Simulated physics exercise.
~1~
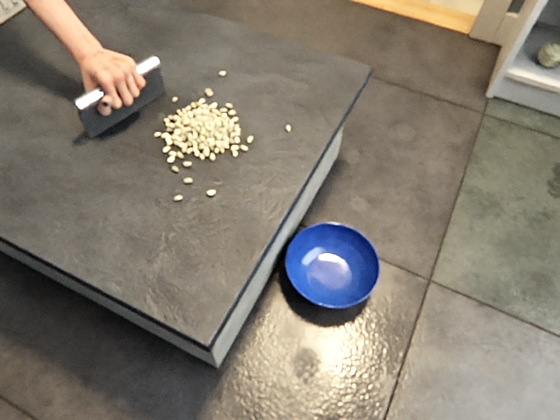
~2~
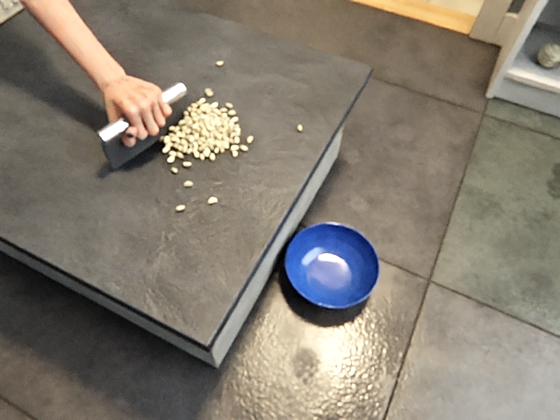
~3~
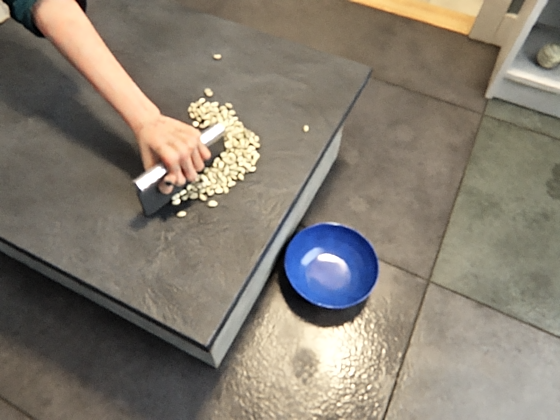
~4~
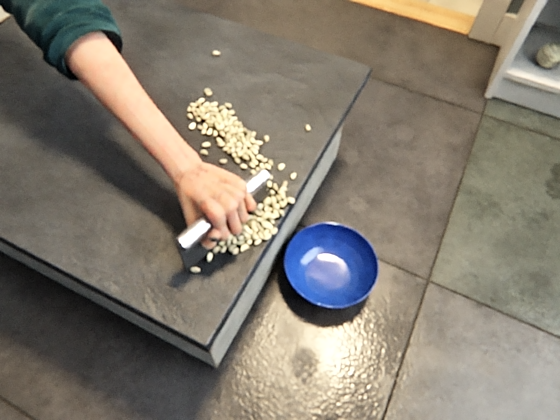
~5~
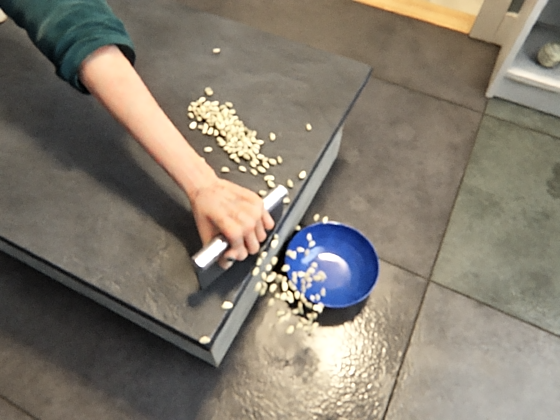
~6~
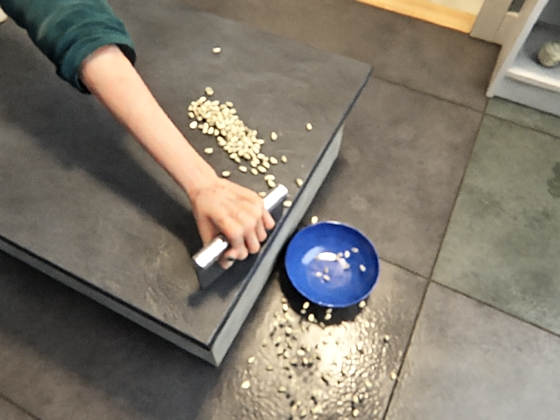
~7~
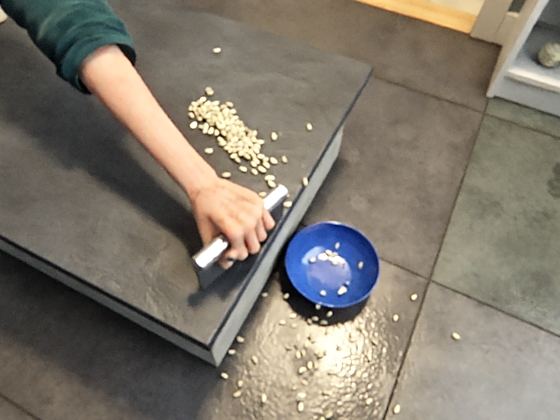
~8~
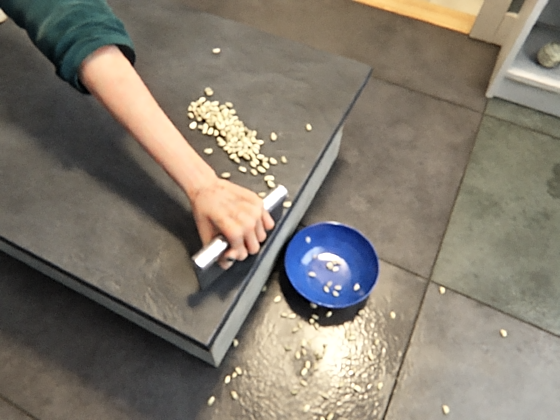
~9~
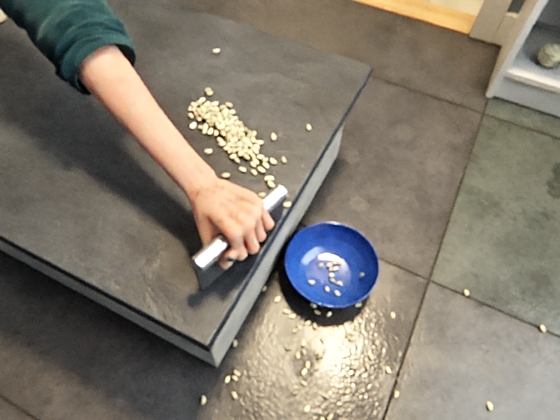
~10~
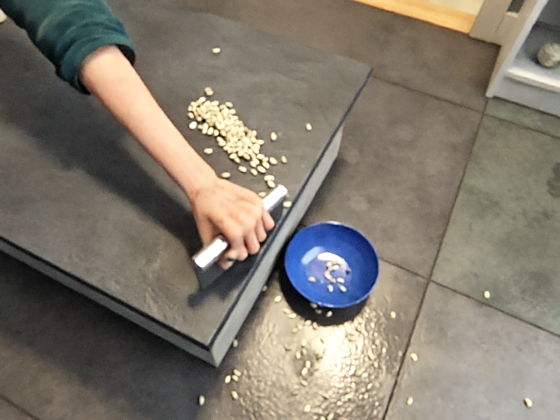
On a dark slab, a hand scrapes white beans over the edge, mostly missing the bowl.
